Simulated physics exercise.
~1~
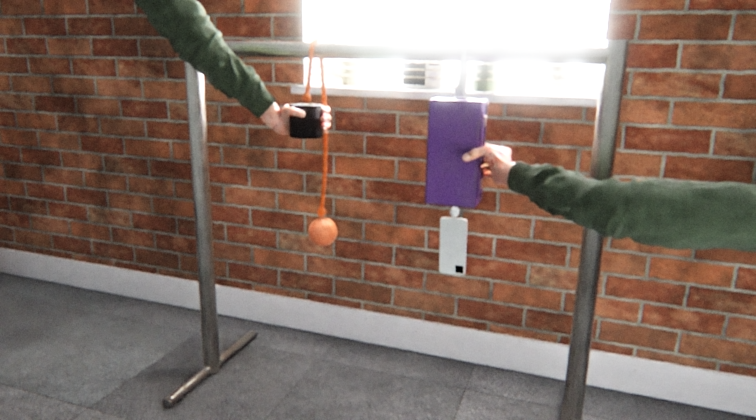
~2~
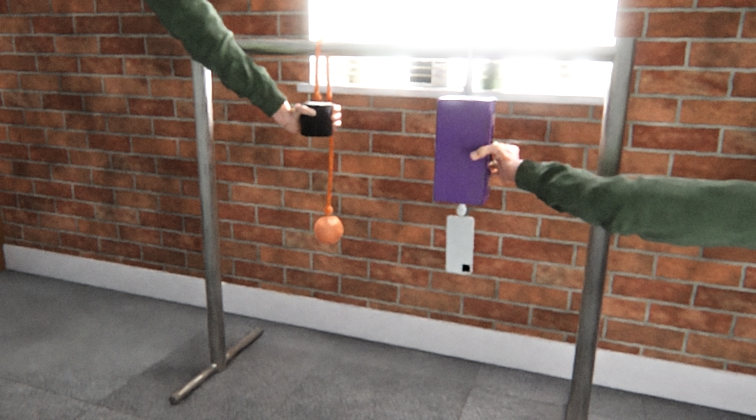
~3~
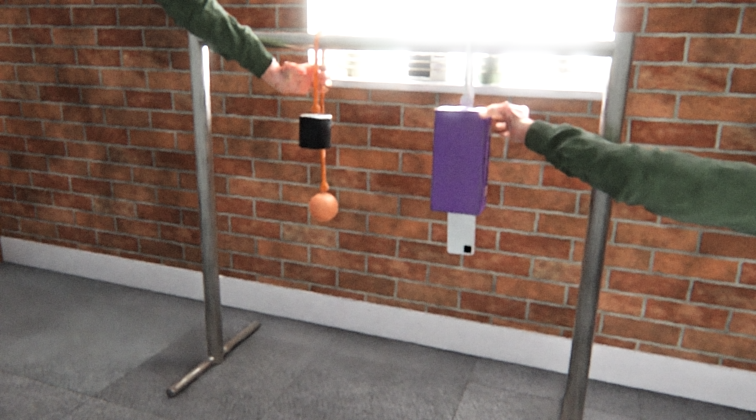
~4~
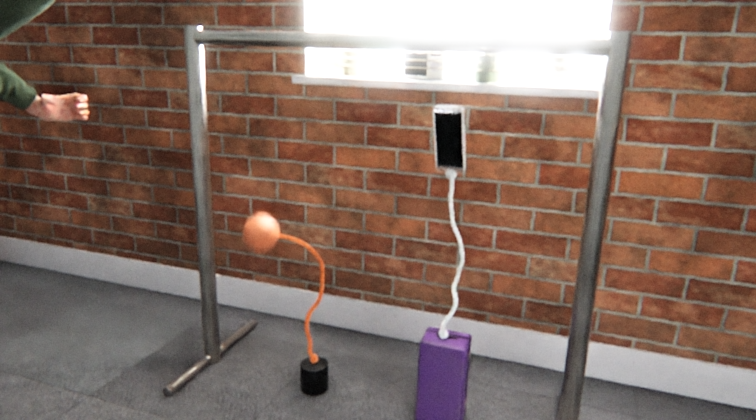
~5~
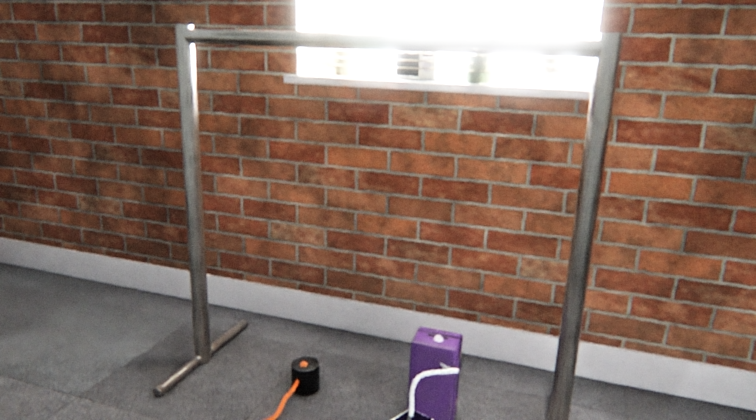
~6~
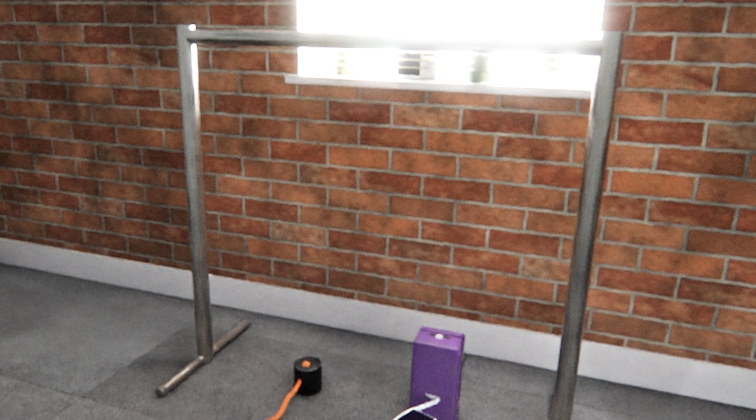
In the video, two hands hold a black cylinder tied by an orange cord to an orange ball and a purple box tied by a white cord to a phone, both draped over a metal rail. Released, both drop to the floor, their cords coming off the rail.
